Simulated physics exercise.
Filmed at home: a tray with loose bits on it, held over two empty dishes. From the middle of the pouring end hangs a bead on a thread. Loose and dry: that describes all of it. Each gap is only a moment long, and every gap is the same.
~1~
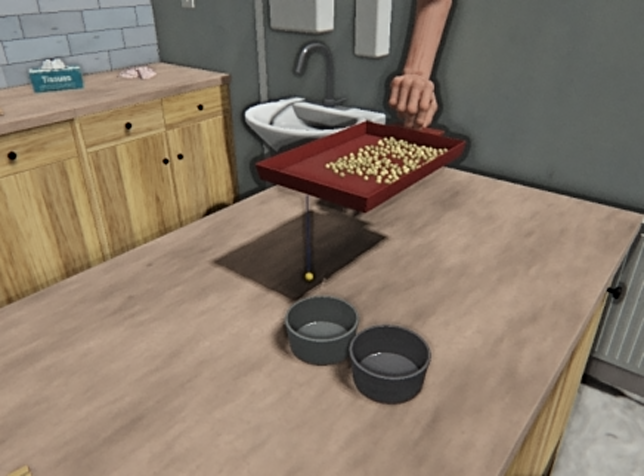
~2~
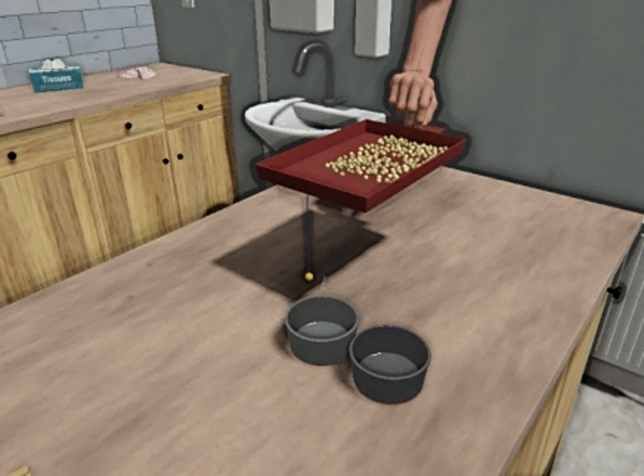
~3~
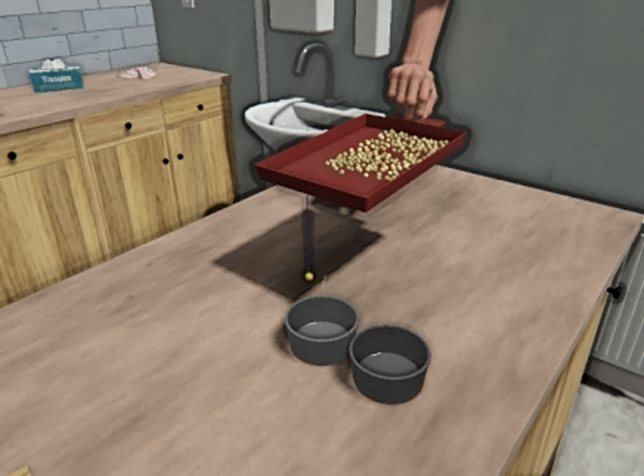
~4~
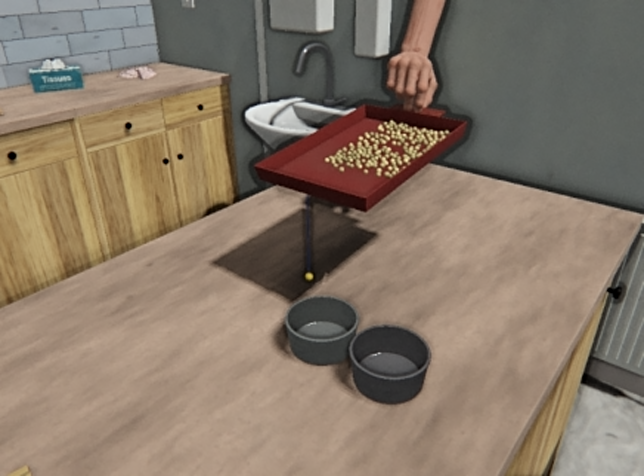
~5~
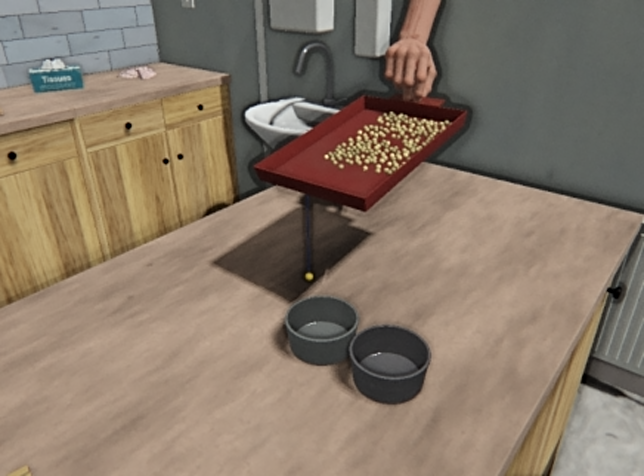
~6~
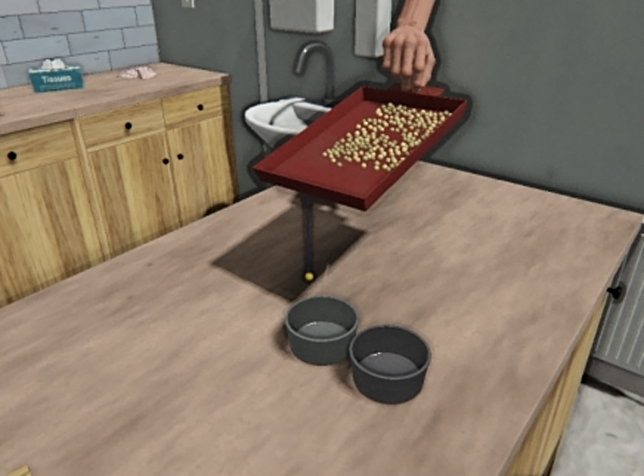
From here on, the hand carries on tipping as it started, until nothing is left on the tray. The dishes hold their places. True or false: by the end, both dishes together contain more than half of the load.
False.
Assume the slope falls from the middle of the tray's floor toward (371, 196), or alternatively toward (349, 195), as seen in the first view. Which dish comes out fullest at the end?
Result - first place: The left side, second place: The left side.
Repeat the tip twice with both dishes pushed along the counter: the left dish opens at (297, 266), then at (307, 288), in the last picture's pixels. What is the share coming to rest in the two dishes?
You'd get 0 in a hundred first and 10 in a hundred after that.
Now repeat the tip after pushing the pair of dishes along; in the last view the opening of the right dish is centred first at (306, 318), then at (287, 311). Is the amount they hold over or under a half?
Well, the bulk the first time and the bulk the second time.
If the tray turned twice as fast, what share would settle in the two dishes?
Roughly 20%.
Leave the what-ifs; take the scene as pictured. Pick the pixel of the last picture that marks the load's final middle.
Near pixel (265, 325).
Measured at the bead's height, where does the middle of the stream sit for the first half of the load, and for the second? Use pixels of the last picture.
At (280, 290) for the first part, then at (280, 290) for the others.
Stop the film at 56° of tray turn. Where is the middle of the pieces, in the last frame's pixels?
The middle of the pieces sits at roughly (307, 186).
Soon, tray tipped steeply; nearly all on the tray; a stray few in the left dish; a stray few outside both; a stray few in the air.
A while on, tray tipped right over; nearly all on the tray; a stray few in the left dish; a stray few outside both; a stray few in the air.
Towards the end, tray tipped past a quarter turn; about a quarter in the left dish; most outside both.
Finally, tray tipped past a quarter turn; none in the right dish; about a quarter in the left dish; most outside both.
